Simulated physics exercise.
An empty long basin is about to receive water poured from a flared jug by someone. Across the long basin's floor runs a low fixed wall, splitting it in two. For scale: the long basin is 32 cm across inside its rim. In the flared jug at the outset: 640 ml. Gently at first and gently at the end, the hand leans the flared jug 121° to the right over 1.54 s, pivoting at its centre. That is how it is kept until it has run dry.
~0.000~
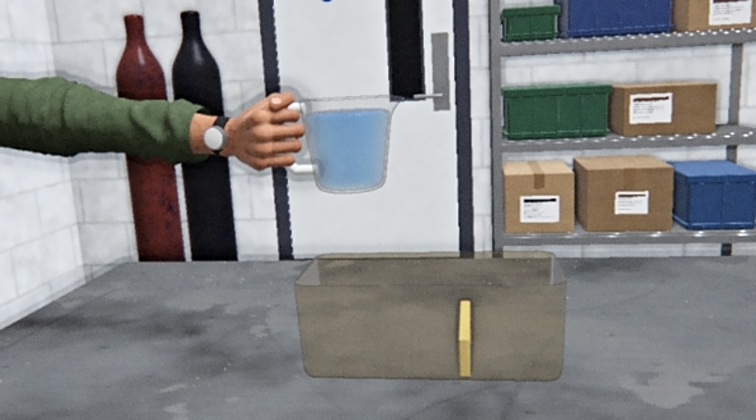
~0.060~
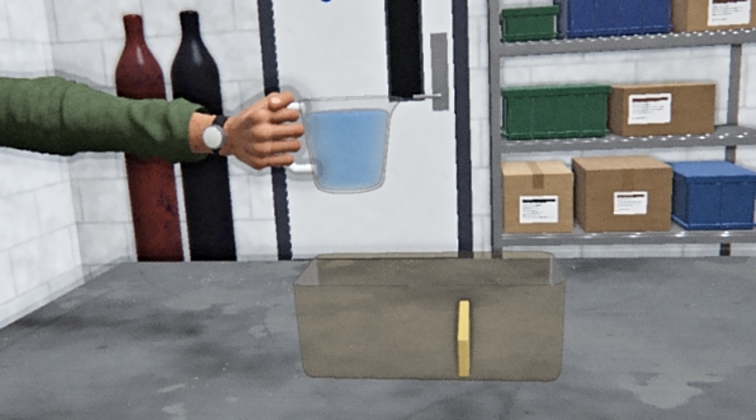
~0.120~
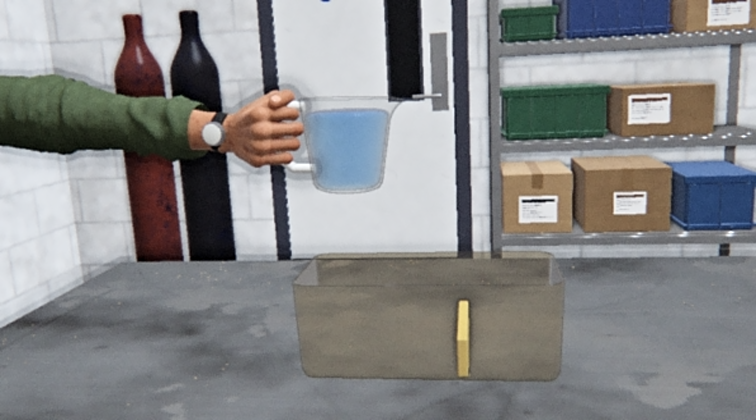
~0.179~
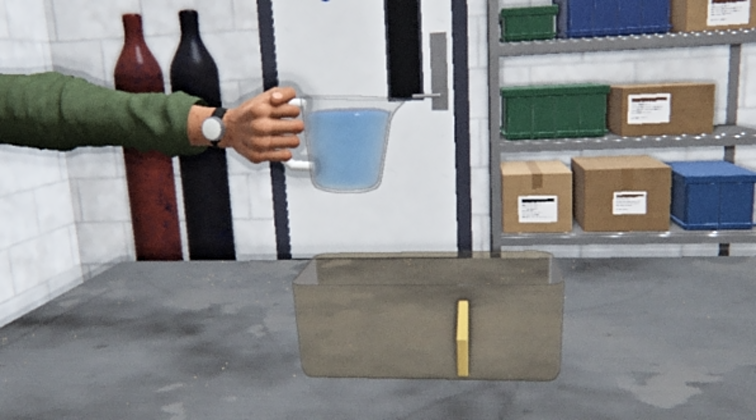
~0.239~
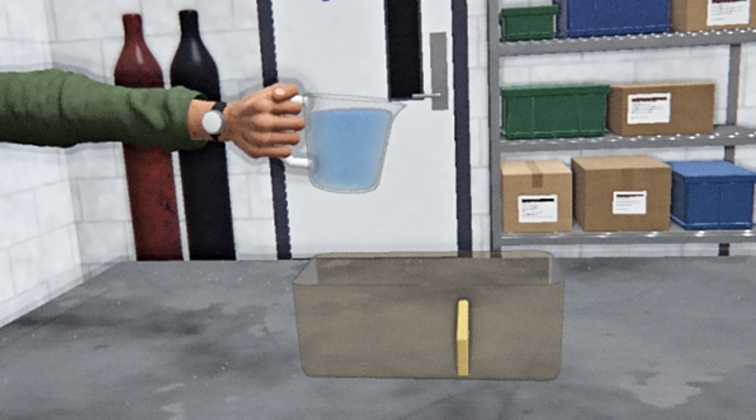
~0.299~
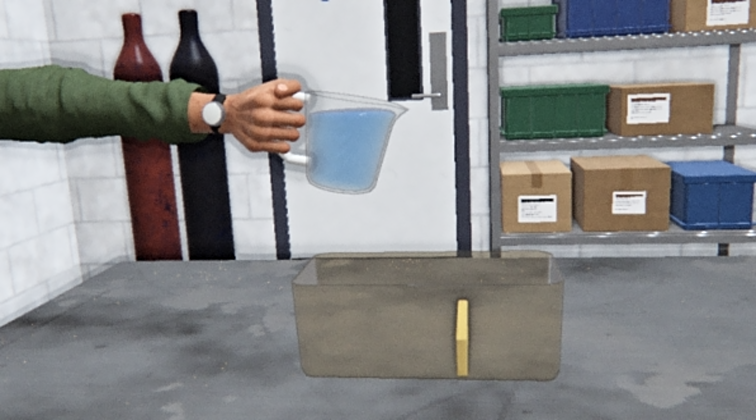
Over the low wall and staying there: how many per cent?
61 out of 100.
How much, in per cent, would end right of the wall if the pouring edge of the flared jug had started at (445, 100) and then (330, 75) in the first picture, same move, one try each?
Near 85 in a hundred on the first go and near 5 in a hundred on the second.
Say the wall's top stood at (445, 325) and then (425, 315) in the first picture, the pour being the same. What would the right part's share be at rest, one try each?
Respectively close to 80 and 90 %.
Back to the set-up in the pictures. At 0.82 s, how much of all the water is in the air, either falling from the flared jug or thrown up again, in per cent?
Some 20 per cent, I reckon.
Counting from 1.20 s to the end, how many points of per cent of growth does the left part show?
About 16 percent.
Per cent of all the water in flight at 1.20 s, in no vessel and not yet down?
Something like 12 per cent of the total.
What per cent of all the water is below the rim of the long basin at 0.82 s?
Near 12 in a hundred.
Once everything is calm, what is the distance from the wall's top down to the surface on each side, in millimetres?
Left about 38 mm, right about 22 mm.
Then, 0.82 s in, the tilt is 67° and 68 per cent is still to pour, 1 is left of the wall and 10 right of it.
Then, 1.20 s in, the tilt is 107° and 8 per cent is still to pour, 21 is left of the wall and 59 right of it.
Then, 1.61 s in, the tilt is 121° and 0 per cent is still to pour, 38 is left of the wall and 61 right of it.
Then, 2.04 s in, the tilt is 121° and 0 per cent is still to pour, 38 is left of the wall and 61 right of it.
Finally, 38 per cent lies left of the wall, 61 right of it and 1 outside.
